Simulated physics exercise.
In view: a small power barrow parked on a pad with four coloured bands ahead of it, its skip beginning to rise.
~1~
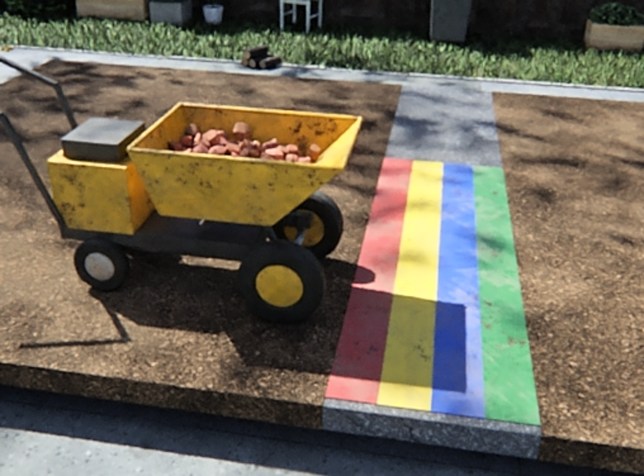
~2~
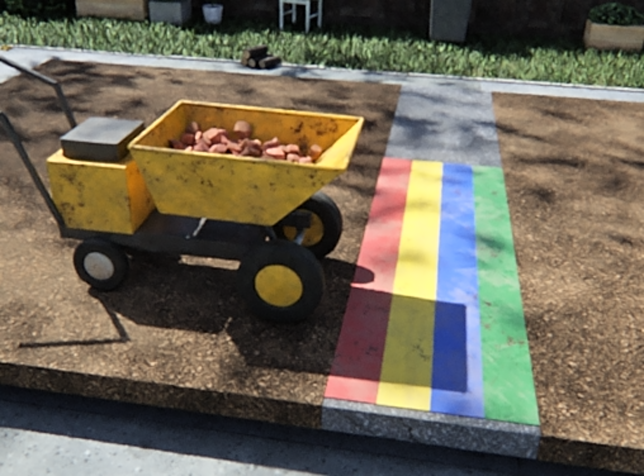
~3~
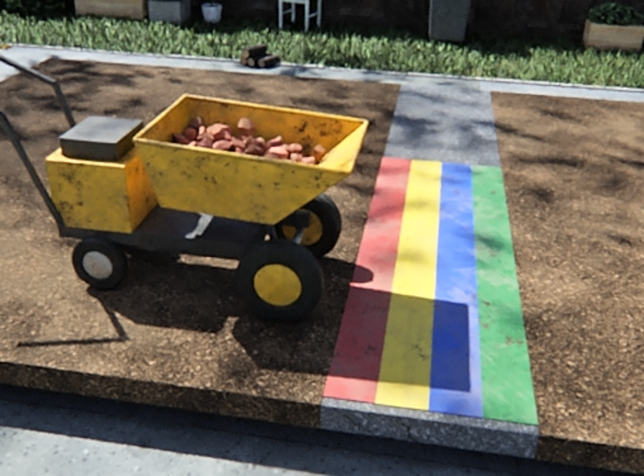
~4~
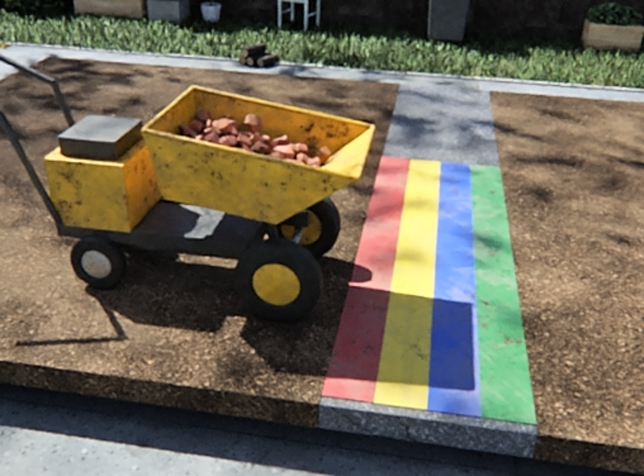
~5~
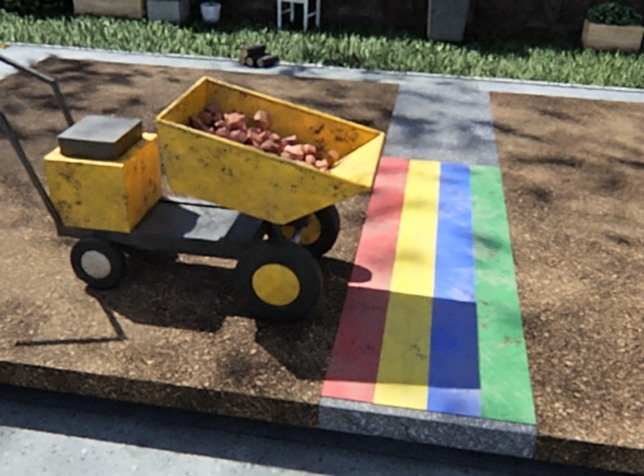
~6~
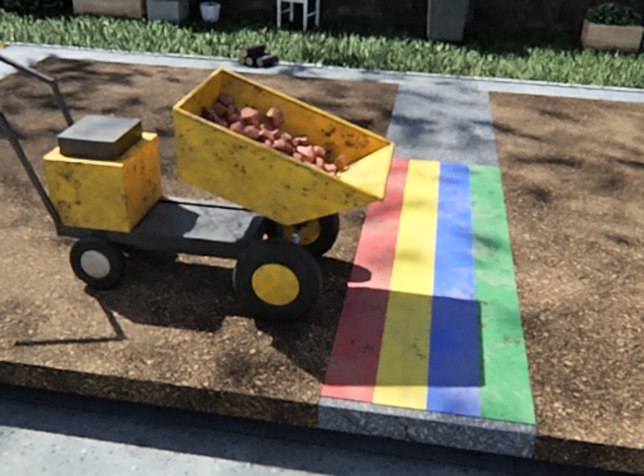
A yellow skip full of reddish rubble tilts steadily toward the coloured bands on the right.
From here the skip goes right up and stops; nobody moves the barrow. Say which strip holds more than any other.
The blue strip carries the most.
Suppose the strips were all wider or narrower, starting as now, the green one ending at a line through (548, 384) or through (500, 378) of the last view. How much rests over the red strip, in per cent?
In turn 0 and 0 in a hundred.
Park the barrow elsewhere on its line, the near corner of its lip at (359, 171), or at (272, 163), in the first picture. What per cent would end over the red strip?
Near 0 % and 20 %.
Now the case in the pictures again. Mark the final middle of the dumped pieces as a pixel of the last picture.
Close to (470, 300).
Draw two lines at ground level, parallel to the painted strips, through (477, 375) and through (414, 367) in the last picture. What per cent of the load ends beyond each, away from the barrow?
In turn 30 and 70 in a hundred.
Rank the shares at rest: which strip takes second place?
Second comes the green one.
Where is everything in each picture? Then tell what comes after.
The first picture shows lip of the skip near (342, 169), level; top of the load near (234, 151), lumps of rubble; red strip near (360, 356); yellow strip near (408, 362); blue strip near (458, 368); green strip near (508, 375).
The second picture shows lip of the skip near (343, 170), level; top of the load near (235, 150).
The third picture shows lip of the skip near (349, 173), tipped barely; top of the load near (222, 148).
The fourth picture shows lip of the skip near (357, 179), tipped a little; top of the load near (215, 146).
The fifth picture shows lip of the skip near (369, 188), tipped a little; top of the load near (225, 141).
The sixth picture shows lip of the skip near (381, 199), tipped clearly; top of the load near (230, 132); red strip near (356, 355); yellow strip near (404, 361); blue strip near (453, 367); green strip near (503, 374).
Shortly afterwards, skip tipped steeply; the whole lot in the skip.
Next, skip tipped right over; the bulk in the skip; only a few over the yellow strip; near a quarter over the blue strip; only a few over the green strip.
Some moments later, skip tipped right over; near a third in the skip; a little over the yellow strip; near a third over the blue strip; near a quarter over the green strip; a little off the paint.
In the end, skip tipped right over; near a third in the skip; none at all over the red strip; a little over the yellow strip; near a third over the blue strip; near a quarter over the green strip; a little off the paint.
